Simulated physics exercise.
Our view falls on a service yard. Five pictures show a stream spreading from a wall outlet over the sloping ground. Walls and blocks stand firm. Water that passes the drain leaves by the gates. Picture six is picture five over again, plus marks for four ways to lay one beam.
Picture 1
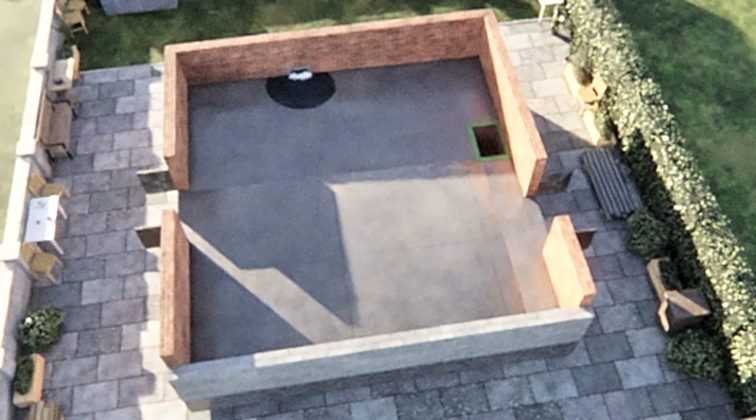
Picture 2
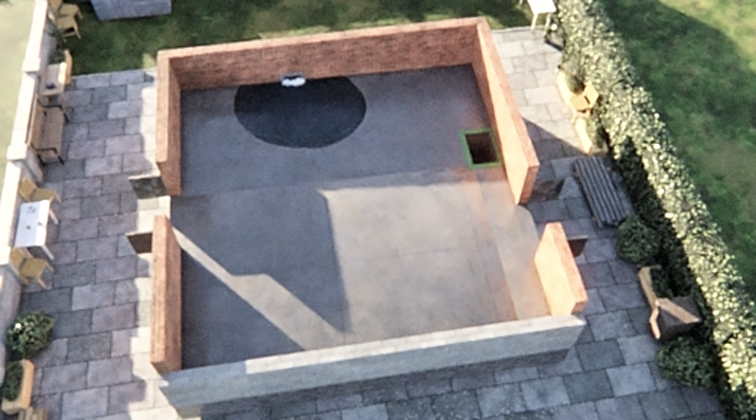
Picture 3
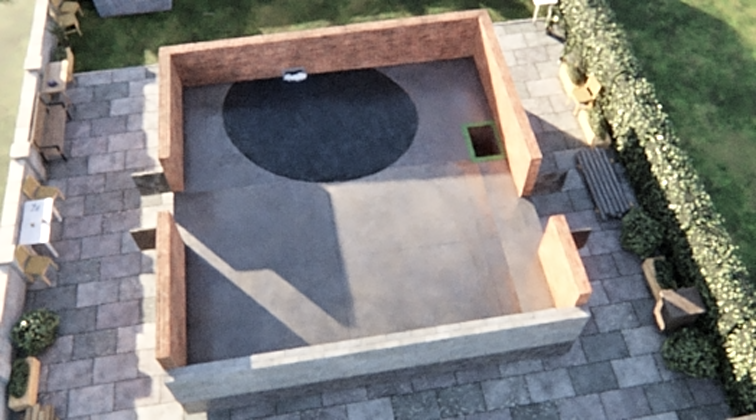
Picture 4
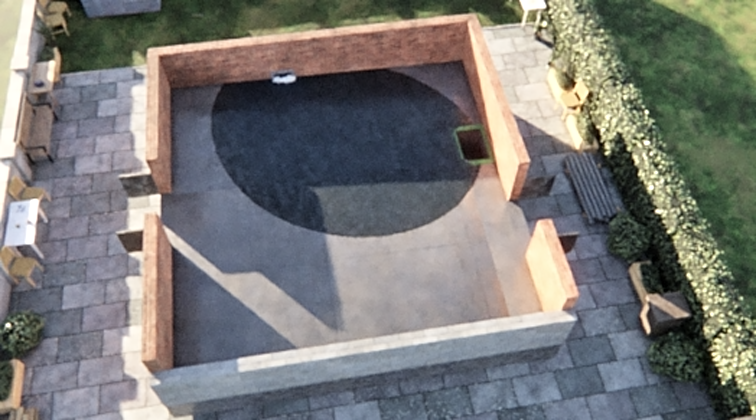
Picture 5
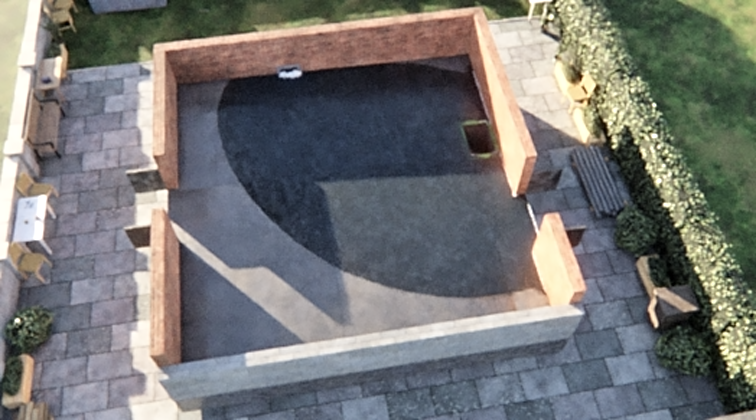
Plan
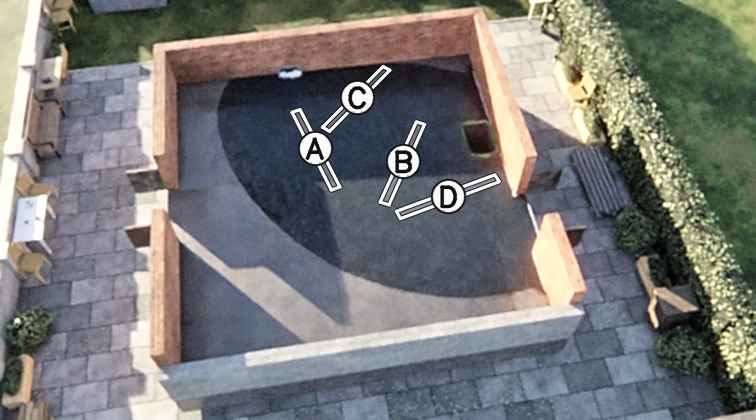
Dark water spreads from the back wall across the walled yard, reaching the green drain pit.
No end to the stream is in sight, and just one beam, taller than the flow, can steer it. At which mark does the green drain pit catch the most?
D works best here.
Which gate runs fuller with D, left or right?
The right gate.
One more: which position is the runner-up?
It is B.
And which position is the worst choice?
That is position C.
On the marked copy, A from (296, 110) to (335, 188); B from (384, 203) to (420, 123); C from (326, 129) to (386, 68); D from (398, 214) to (497, 178).
Choosing A, about 30 % of the stream runs into the green drain pit, about 70 % out by the gates.
Choosing B, about 46 % of the stream runs into the green drain pit, about 54 % out by the gates.
Choosing C, about 20 % of the stream runs into the green drain pit, about 79 % out by the gates.
Choosing D, about 59 % of the stream runs into the green drain pit, about 40 % out by the gates.
